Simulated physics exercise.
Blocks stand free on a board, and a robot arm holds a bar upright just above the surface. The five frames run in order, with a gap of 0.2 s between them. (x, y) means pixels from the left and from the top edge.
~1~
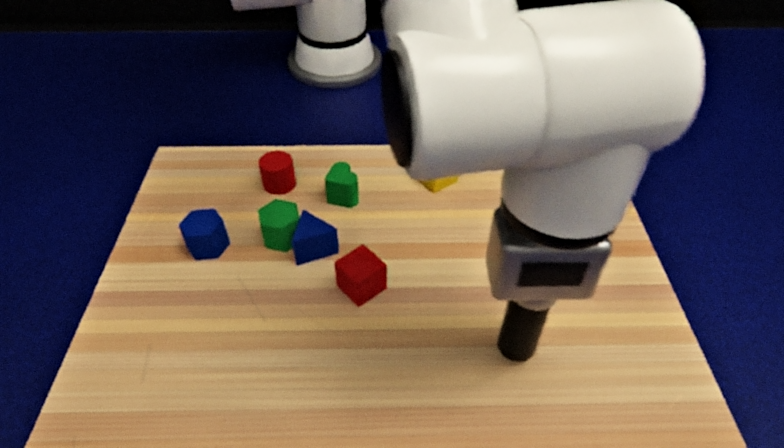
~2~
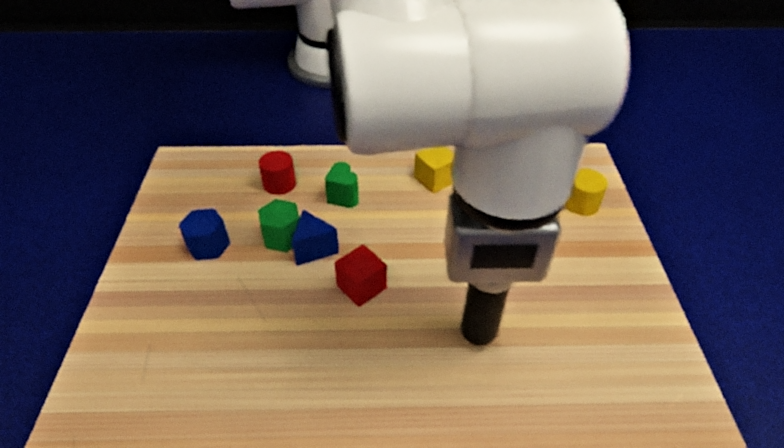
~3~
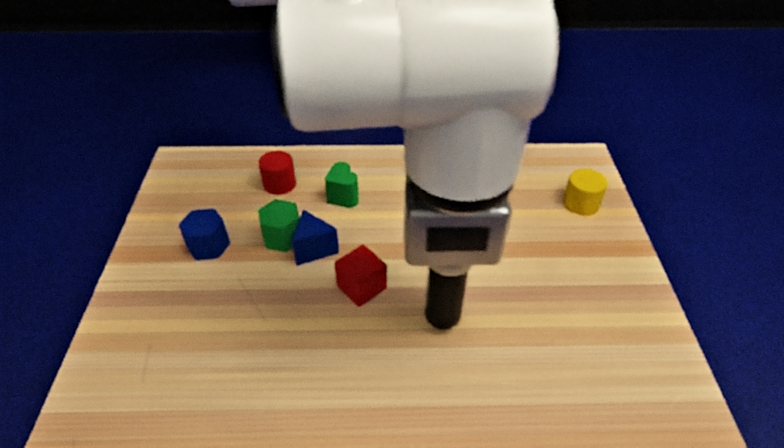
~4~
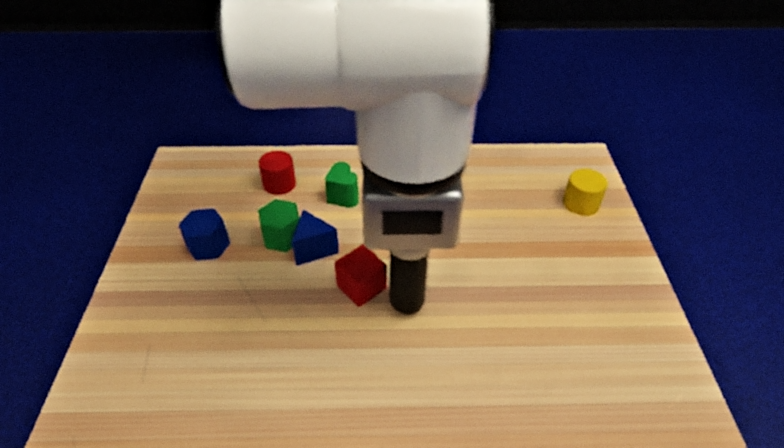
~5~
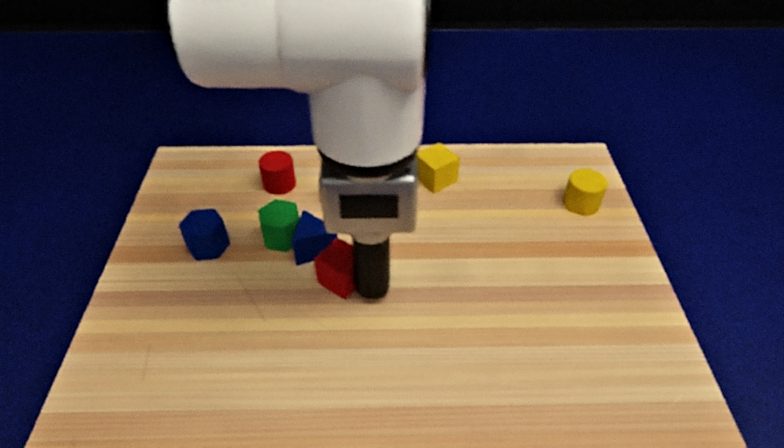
A white robot arm holds a dark upright bar over a striped wooden board on a blue surface, seen from in front and slightly above. Red, green and blue blocks sit at the left and centre, with yellow ones farther back and right. The arm sweeps the bar leftward and slightly away, meeting the red block and pushing it a little left, while the camera stays still.
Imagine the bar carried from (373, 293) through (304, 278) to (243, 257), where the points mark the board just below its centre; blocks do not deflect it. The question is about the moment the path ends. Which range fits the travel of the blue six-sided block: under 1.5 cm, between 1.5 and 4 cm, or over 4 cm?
Net shift: Below 1.5 cm.
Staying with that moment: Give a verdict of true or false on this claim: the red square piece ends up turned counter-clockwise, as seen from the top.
My answer: False.
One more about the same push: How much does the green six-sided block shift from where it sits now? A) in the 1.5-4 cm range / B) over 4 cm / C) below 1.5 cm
Choice A: In the 1.5-4 cm range.
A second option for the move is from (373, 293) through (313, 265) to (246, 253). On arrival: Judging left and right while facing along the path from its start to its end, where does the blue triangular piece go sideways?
Heads right.
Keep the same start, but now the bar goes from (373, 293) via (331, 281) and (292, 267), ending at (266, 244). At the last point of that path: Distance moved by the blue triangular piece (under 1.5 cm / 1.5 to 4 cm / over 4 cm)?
Verdict: More than 4 cm.
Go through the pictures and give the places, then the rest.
The first picture shows bar tip at (516, 347); block tops, blue six-sided block at (201, 222); green six-sided block at (278, 213); blue triangular piece at (311, 226); red square piece at (361, 263).
The second picture shows bar at (479, 331); blocks unchanged.
The third picture shows bar at (443, 316); blocks unchanged.
The fourth picture shows bar at (407, 301); blocks unchanged.
The fifth picture shows bar at (373, 286); blue six-sided block at (201, 222); green six-sided block at (278, 213); blue triangular piece at (311, 226); red square piece at (340, 256).
On the path given first. One third of the way, bar at (326, 277); green six-sided block at (273, 210), turned 20° anticlockwise; blue triangular piece at (307, 212); red square piece at (303, 236), turned 40° clockwise.
Two thirds of the way, bar at (281, 266); green six-sided block at (265, 198), turned 35° anticlockwise; blue triangular piece at (305, 202), turned 30° clockwise; red square piece at (286, 223), turned 60° clockwise.
At the end, bar at (241, 251); blue six-sided block in place; green six-sided block at (265, 195), turned 40° anticlockwise; blue triangular piece at (305, 201), turned 40° clockwise; red square piece at (283, 221), turned 75° clockwise.
